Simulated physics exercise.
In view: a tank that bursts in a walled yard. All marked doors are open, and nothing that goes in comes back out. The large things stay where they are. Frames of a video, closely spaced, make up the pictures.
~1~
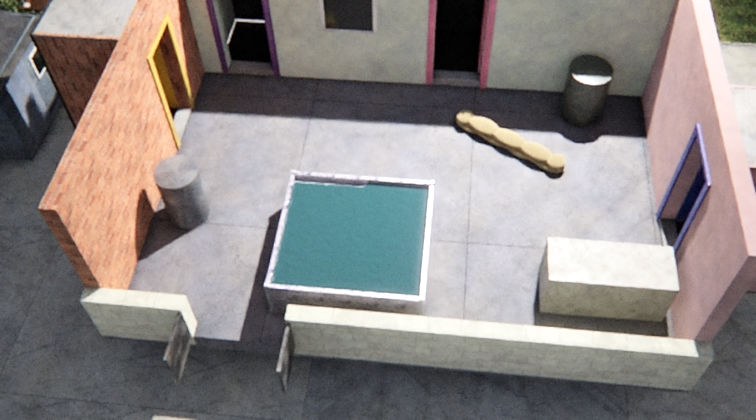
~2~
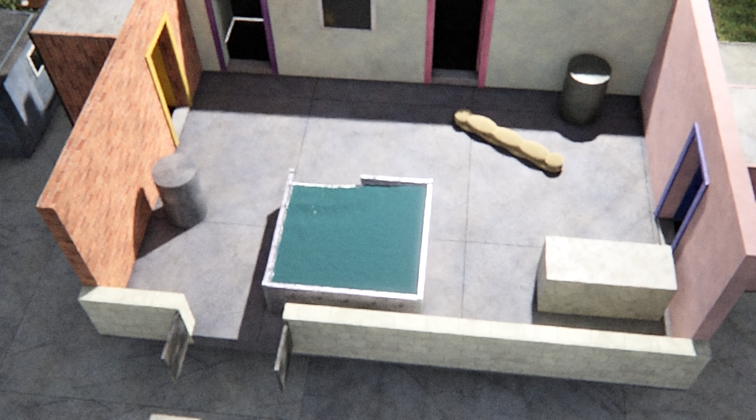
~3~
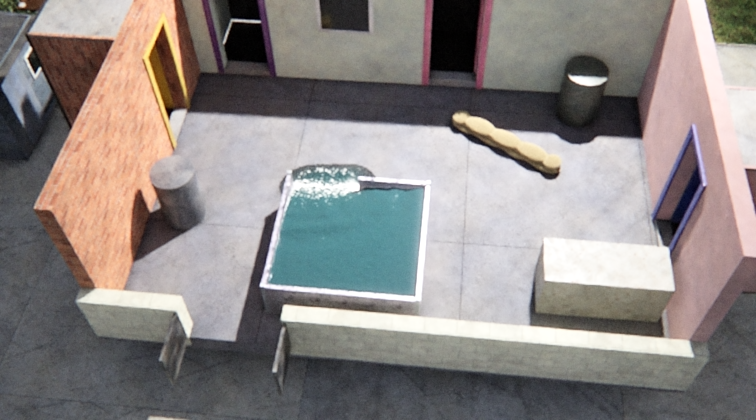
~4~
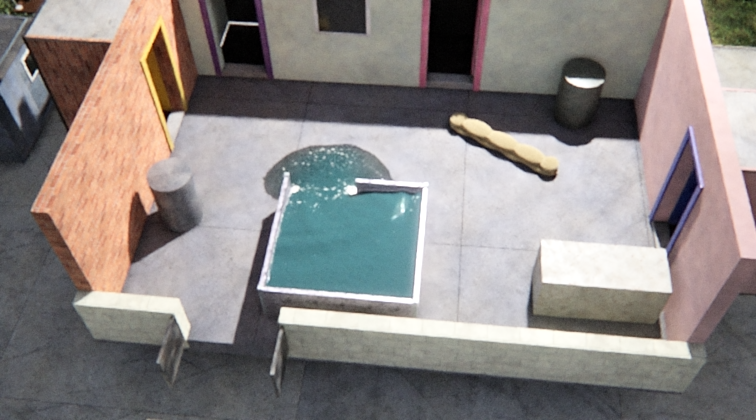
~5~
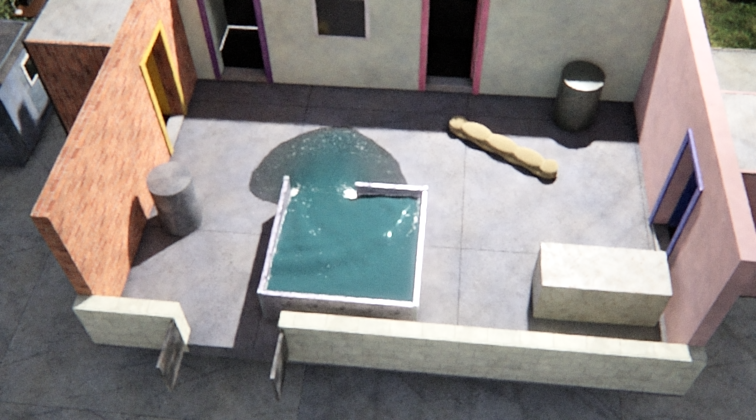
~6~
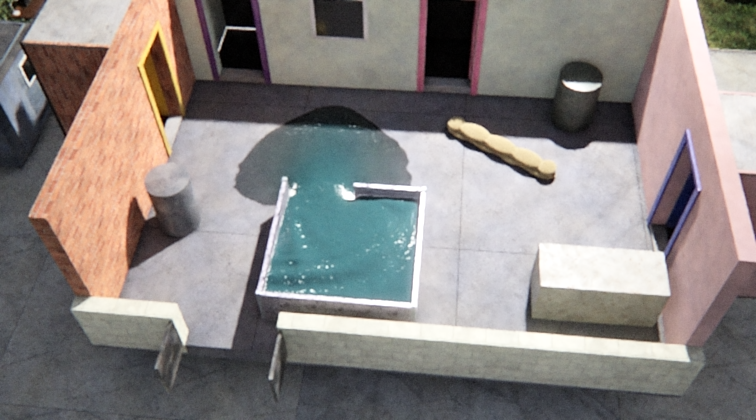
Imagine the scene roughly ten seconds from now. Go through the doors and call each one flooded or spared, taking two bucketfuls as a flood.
Pink door: Spared, blue door: Spared, purple door: Flooded, yellow door: Flooded.
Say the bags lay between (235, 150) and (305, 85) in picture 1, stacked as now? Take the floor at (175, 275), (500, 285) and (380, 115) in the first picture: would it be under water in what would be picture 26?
As listed: Spared, spared, submerged.
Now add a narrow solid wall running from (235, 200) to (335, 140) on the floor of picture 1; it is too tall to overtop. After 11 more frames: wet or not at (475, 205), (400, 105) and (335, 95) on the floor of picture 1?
Log, spots one to three: Spared; swamped; swamped.
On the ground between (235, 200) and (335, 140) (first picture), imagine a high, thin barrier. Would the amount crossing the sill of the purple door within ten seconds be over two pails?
Purple falls short.
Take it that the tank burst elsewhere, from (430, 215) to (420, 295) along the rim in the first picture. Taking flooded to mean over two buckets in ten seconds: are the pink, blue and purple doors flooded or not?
The pink door falls short; the blue door tops the limit; the purple door falls short.
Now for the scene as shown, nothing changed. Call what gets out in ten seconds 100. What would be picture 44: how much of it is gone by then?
Around 45 %.
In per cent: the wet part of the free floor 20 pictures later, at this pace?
I'd guess some 40 per cent.
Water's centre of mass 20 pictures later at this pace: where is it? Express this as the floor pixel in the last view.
Close to (332, 182).
A moment on, water covers 25 % of the floor; the pink door not reached, the blue door not reached, the purple door not reached, the yellow door not reached.
Next, water covers 30 % of the floor; the pink door wet at the sill, nothing in, the blue door not reached, the purple door under two buckets in, the yellow door under two buckets in.
Then, water covers 40 % of the floor; the pink door wet at the sill, nothing in, the blue door not reached, the purple door over two buckets in, the yellow door over two buckets in.
Later, water covers 75 % of the floor; the pink door wet at the sill, nothing in, the blue door wet at the sill, nothing in, the purple door far over two buckets in, the yellow door far over two buckets in.
In the end, water covers 90 % of the floor; the pink door wet at the sill, nothing in, the blue door wet at the sill, nothing in, the purple door far over two buckets in, the yellow door far over two buckets in.
